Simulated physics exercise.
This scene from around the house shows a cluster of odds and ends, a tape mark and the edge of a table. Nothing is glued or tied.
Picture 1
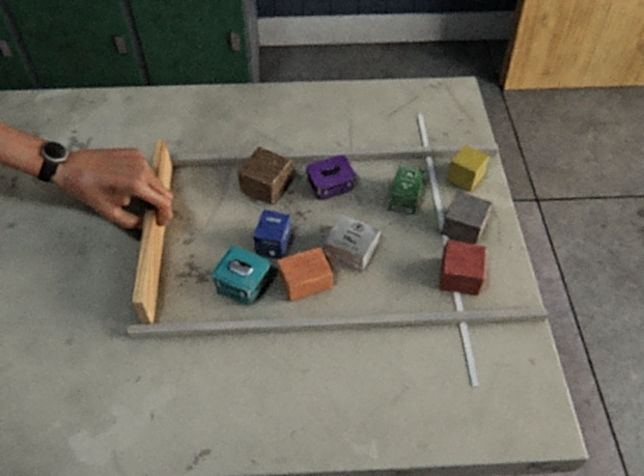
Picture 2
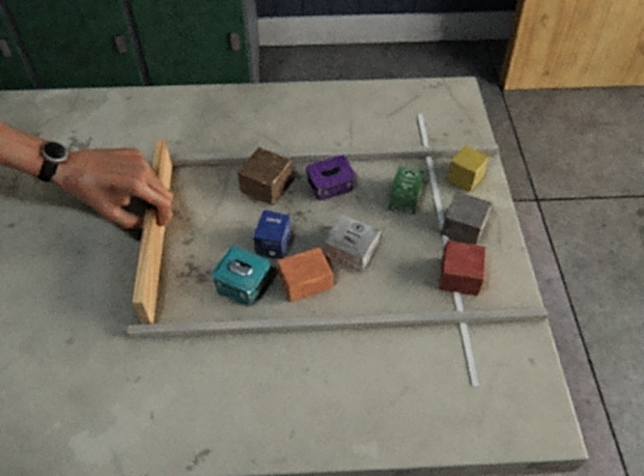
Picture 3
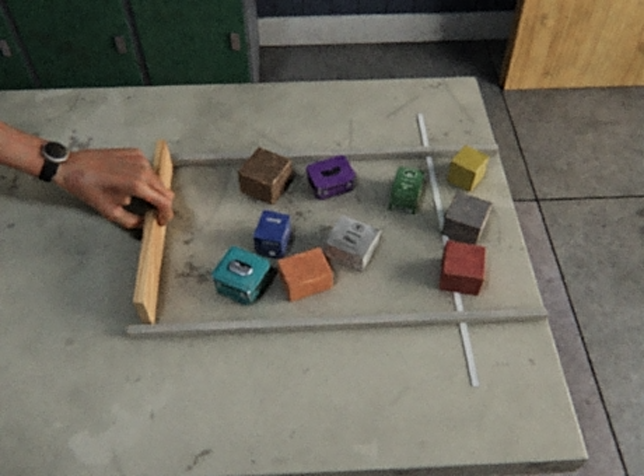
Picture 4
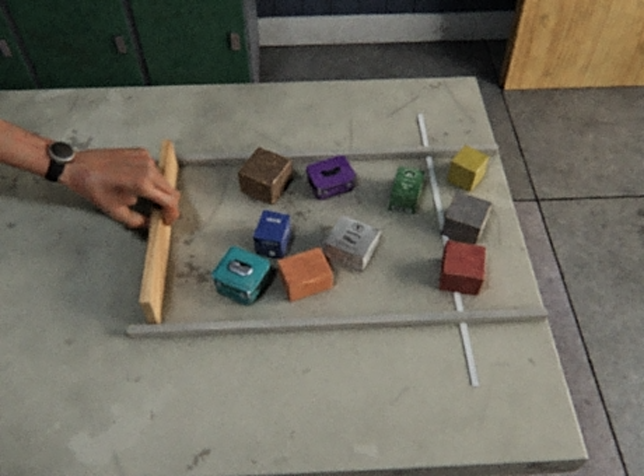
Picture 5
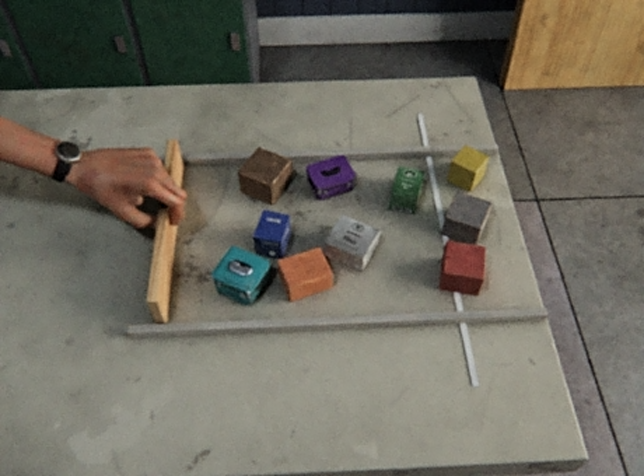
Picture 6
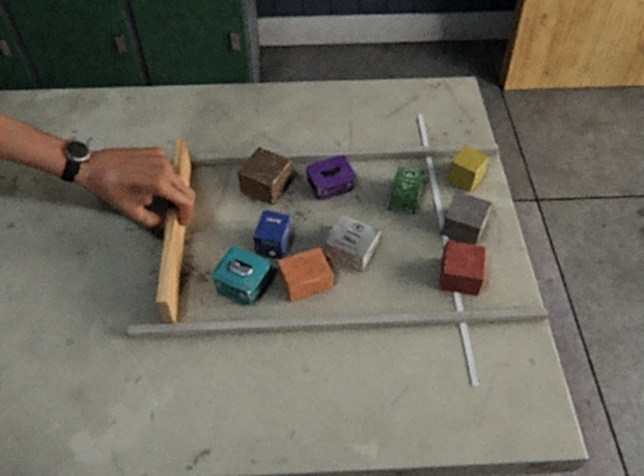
A hand slides a wooden board slightly right toward scattered colourful blocks, which stay still.
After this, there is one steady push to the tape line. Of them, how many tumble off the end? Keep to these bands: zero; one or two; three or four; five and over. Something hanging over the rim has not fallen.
Pieces going over the end will number three or four.
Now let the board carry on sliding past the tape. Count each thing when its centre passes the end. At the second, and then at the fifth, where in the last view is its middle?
Its middle is around (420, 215) and later (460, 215).
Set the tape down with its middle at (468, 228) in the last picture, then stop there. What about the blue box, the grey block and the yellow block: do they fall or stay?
The blue box? It is safe. The grey block? It does not stay. The yellow block? It does not stay.
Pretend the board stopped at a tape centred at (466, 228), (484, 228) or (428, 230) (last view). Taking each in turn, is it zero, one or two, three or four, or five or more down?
Going through the three places in order, the answers are at least five; at least five; three or four.
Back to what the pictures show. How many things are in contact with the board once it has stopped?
In contact: 3.
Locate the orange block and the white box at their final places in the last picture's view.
You'll find the first one at (521, 266) and the second at (499, 222).
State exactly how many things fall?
That totals 4.
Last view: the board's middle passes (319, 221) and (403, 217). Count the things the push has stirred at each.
The count is 7 at the first point and 10 at the second.
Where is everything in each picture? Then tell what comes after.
The first frame shows yellow block (468, 168); grey block (466, 218); red block (462, 268); board (154, 227); tape (444, 229).
The second frame shows grey block (466, 219); brown block (266, 176).
The third frame shows red block (462, 268); turquoise case (242, 276).
The fourth frame shows yellow block (468, 169); blue box (273, 234).
The fifth frame shows grey block (466, 219); board (167, 226).
The sixth frame shows yellow block (468, 169); grey block (466, 219); red block (462, 268); board (175, 226); tape (444, 229).
Soon after, none off yet; yellow block at rest near (468, 169); grey block at rest near (466, 219); red block at rest near (462, 268).
At rest, the number that fall off is three or four; fallen, green box, red block, grey block and yellow block.
